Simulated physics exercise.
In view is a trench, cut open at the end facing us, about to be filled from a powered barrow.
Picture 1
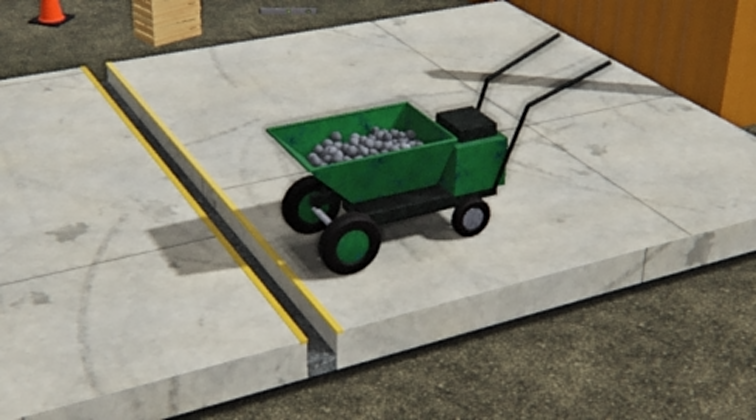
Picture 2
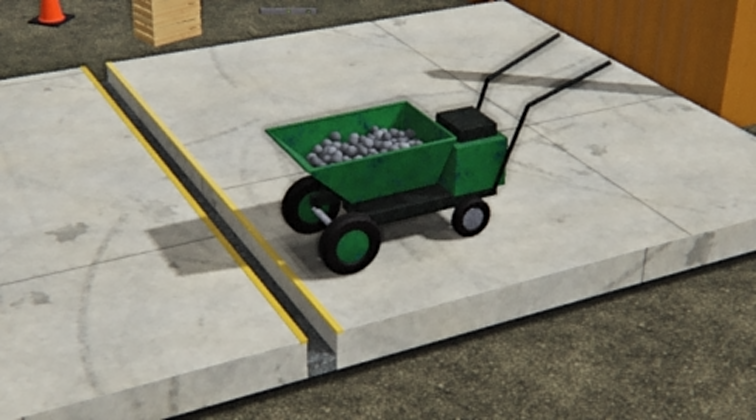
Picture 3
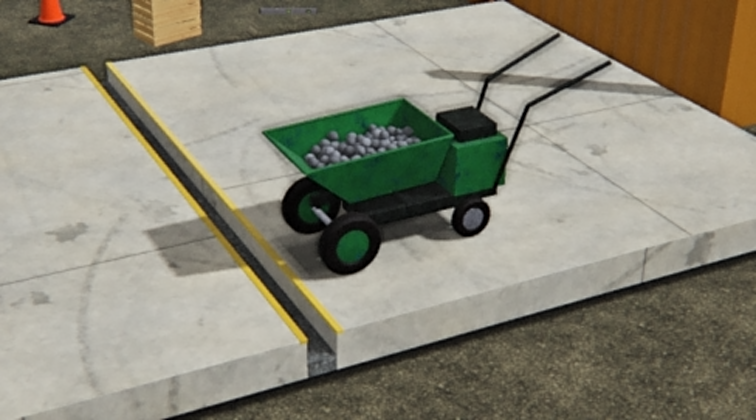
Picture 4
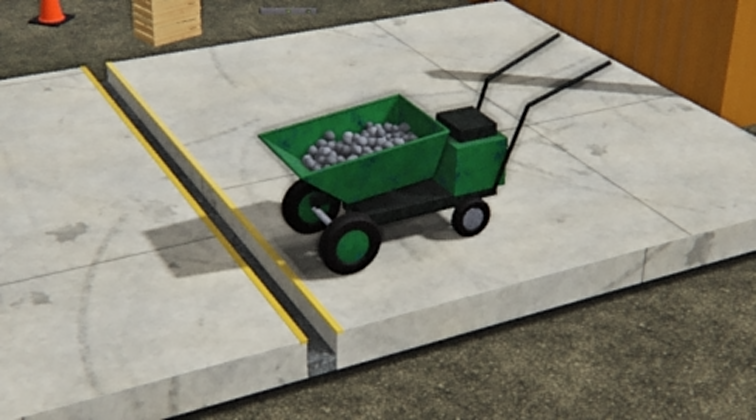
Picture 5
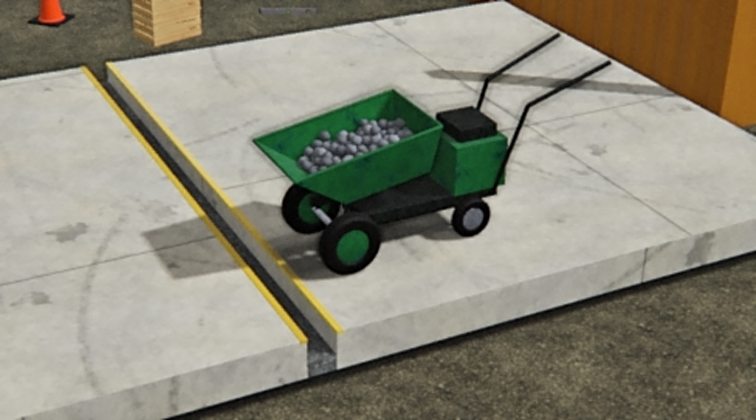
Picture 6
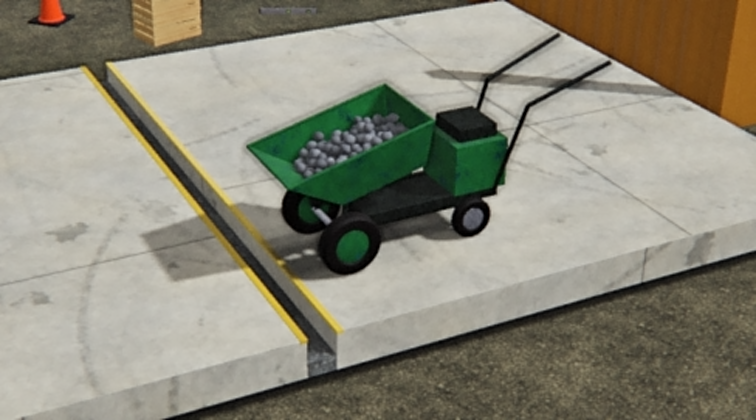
On a pale concrete slab, a green powered barrow with black handles stands beside a narrow, yellow-edged trench, its skip level and loaded with round grey cobbles. The skip begins to tilt slowly forward, its front lip dipping slightly toward the left, while the wheels stay still and the cobbles remain inside.
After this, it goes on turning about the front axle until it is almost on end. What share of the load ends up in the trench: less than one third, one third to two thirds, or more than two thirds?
I predict the trench won't see a third of the load.
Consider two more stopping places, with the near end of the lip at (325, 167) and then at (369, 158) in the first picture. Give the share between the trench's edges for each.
Result: 0 in a hundred, then 50 in a hundred.
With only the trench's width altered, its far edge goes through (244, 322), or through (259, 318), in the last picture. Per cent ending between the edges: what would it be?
The first try gives 50 percent, then the second gives 10 percent.
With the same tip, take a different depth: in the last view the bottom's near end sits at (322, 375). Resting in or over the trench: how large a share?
It works out to some 0 percent.
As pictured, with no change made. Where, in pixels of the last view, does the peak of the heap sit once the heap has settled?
I'd mark the summit at roughly pixel (206, 264).
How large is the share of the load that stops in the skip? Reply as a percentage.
25 per cent, roughly.
Shortly afterwards, skip tipped steeply; the whole lot in the skip.
Next, skip tipped right over; the bulk in the skip; a little beyond it; only a few falling.
Some moments later, skip tipped right over; near a quarter in the skip; the bulk beyond it.
In the end, skip tipped right over; near a quarter in the skip; none at all in or heaped over the trench; the bulk beyond it.
